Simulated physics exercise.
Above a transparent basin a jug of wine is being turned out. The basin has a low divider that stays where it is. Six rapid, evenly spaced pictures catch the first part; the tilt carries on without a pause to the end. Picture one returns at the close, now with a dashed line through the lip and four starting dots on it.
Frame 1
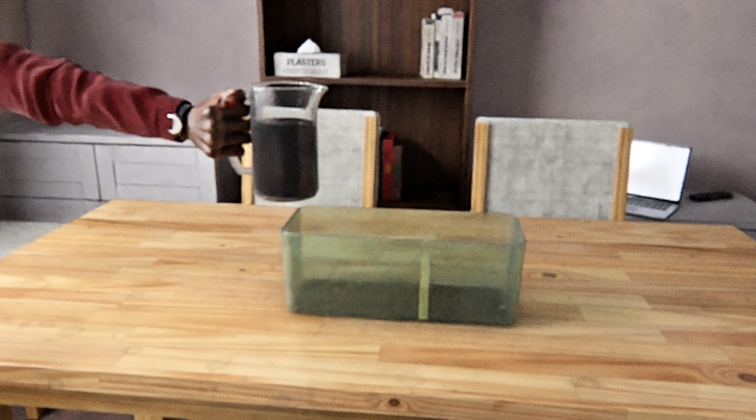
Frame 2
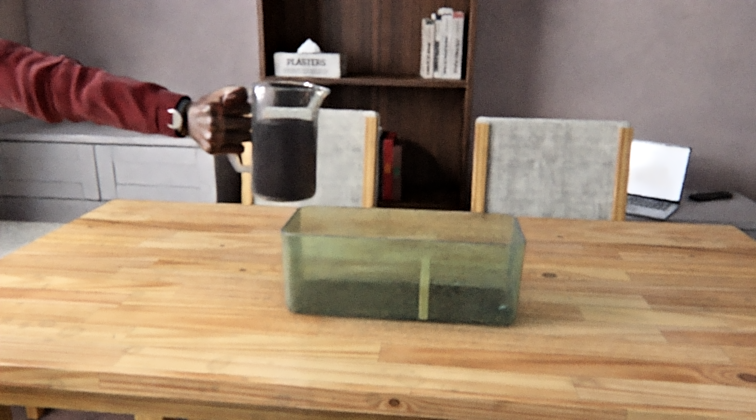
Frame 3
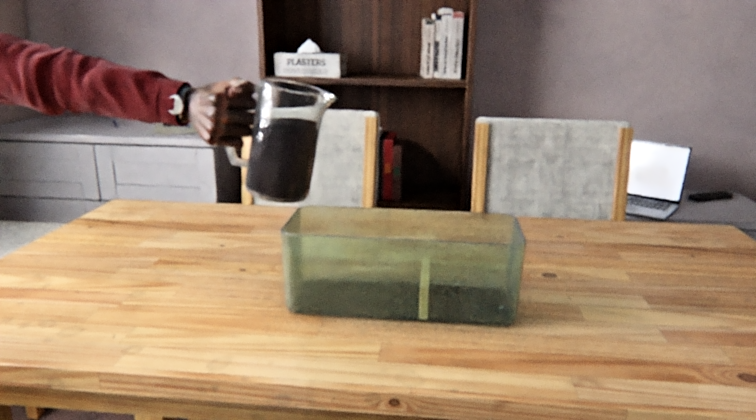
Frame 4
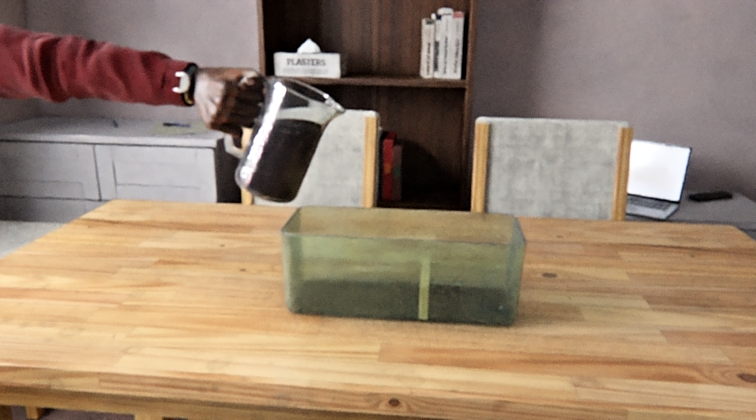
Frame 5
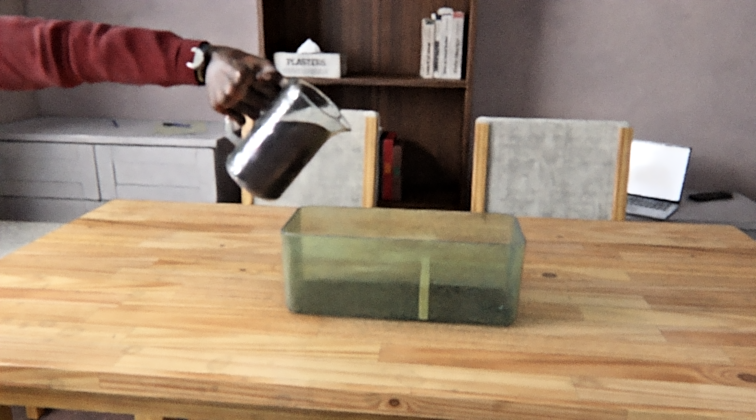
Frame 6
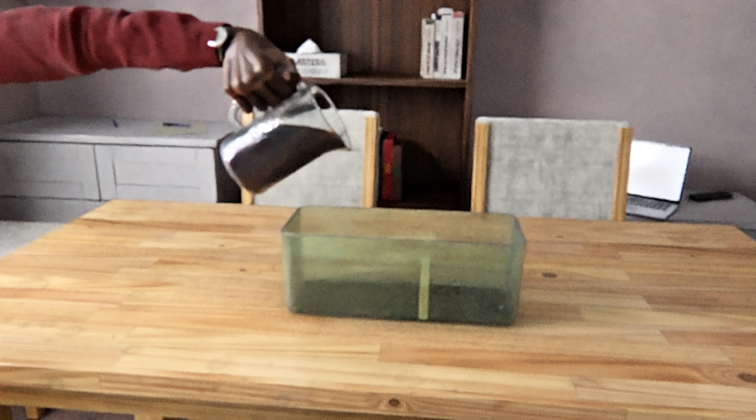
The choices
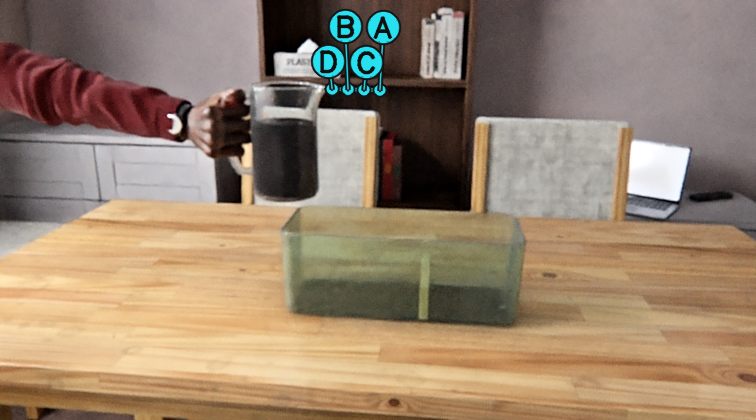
A hand in a dark red sleeve, reaching in from the left, holds a clear jug of dark liquid upright, then tilts it steadily further rightward, its lip lowering above a greenish transparent basin. The basin sits on a striped wooden table, with two grey-backed chairs, a dark bookcase and a laptop behind. The room is seen from across the table by a still camera.
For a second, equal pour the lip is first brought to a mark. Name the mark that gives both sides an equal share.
Go for A.
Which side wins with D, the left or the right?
The left one.
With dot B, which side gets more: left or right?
The left one.
On the marked copy, A at (379, 90); B at (348, 89); C at (363, 89); D at (332, 89).
If A is chosen, about 54 % ends left of the wall and 45 % right of it.
If B is chosen, about 93 % ends left of the wall and 4 % right of it; 3 % is lost outside.
If C is chosen, about 88 % ends left of the wall and 6 % right of it; 6 % is lost outside.
If D is chosen, about 92 % ends left of the wall and 6 % right of it.
